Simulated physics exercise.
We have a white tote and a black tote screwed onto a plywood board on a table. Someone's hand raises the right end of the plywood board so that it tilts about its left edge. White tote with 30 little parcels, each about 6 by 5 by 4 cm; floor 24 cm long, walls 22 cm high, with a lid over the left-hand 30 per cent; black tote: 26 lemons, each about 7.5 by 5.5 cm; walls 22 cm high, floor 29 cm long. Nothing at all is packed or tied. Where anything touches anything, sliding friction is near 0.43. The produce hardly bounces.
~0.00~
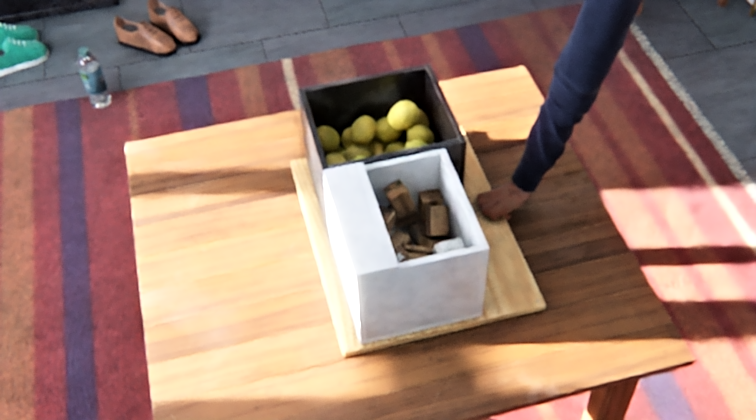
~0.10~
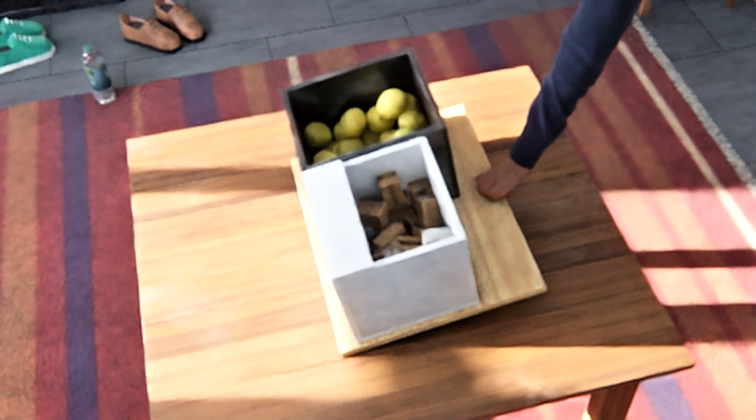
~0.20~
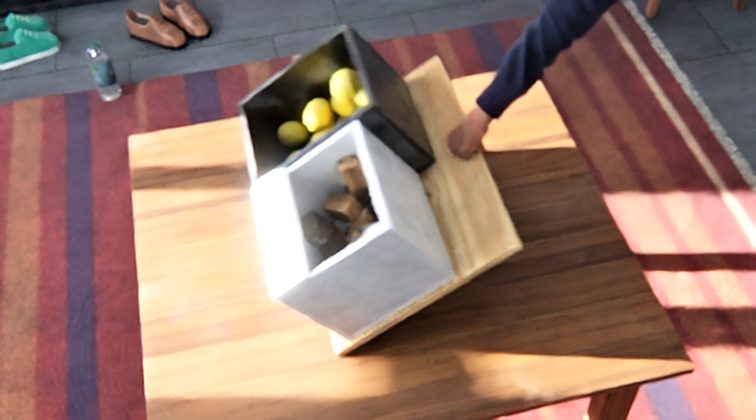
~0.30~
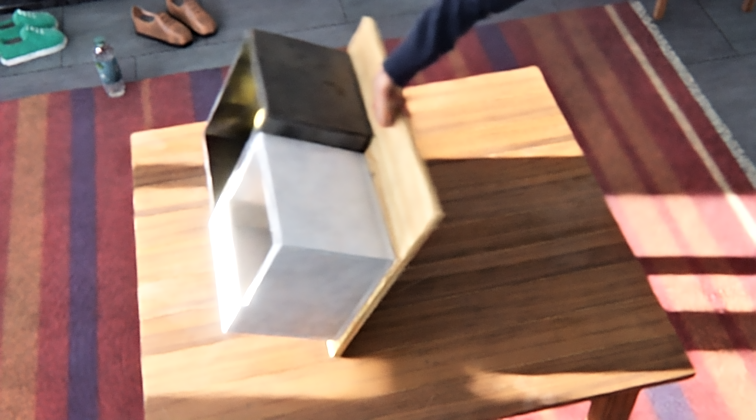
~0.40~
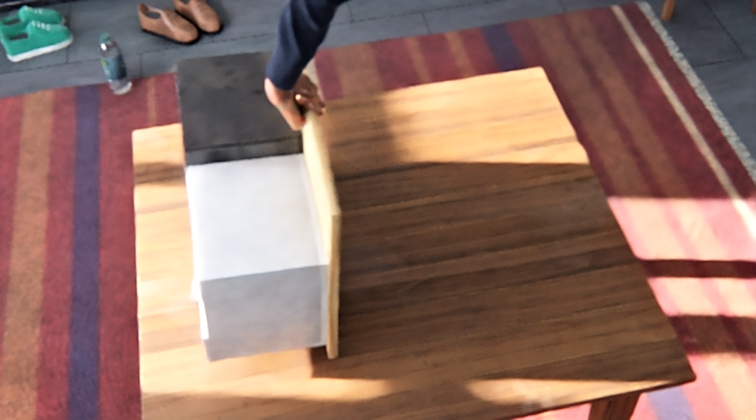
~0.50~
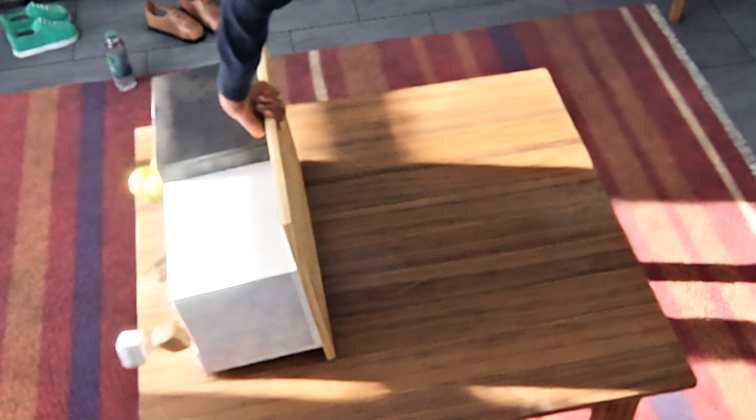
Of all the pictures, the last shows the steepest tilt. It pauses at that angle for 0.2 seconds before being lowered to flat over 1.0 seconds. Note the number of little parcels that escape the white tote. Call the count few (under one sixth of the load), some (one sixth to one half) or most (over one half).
The count is some.
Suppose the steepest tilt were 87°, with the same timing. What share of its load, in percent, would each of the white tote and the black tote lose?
In that case white tote 20 %, black tote 50 %.
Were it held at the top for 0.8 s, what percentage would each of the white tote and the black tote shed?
With that change, white tote sheds 20 percent and black tote sheds 70 percent.
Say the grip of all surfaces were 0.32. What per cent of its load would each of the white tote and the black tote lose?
White tote 30, black tote 70 per cent.
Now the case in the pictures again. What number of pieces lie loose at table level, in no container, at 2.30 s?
Near 5, by my count.
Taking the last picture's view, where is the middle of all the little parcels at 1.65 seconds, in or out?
In the last view, the centre sits near (360, 277).
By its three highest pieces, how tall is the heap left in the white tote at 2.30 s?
Roughly 18 centimetres.
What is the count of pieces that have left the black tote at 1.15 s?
About: Black tote 16.
After 0.79 s, tilt 94°; white tote 21 in, 9 out and black tote 10 in, 16 out.
After 1.15 s, tilt 55°; white tote 21 in, 9 out and black tote 9 in, 17 out.
After 1.65 s, tilt 1°; white tote 21 in, 9 out and black tote 9 in, 17 out.
Final count (at 2.30 s), white tote 21 in, 9 out and black tote 9 in, 17 out. Asked share, 9 of 30, 30 per cent.
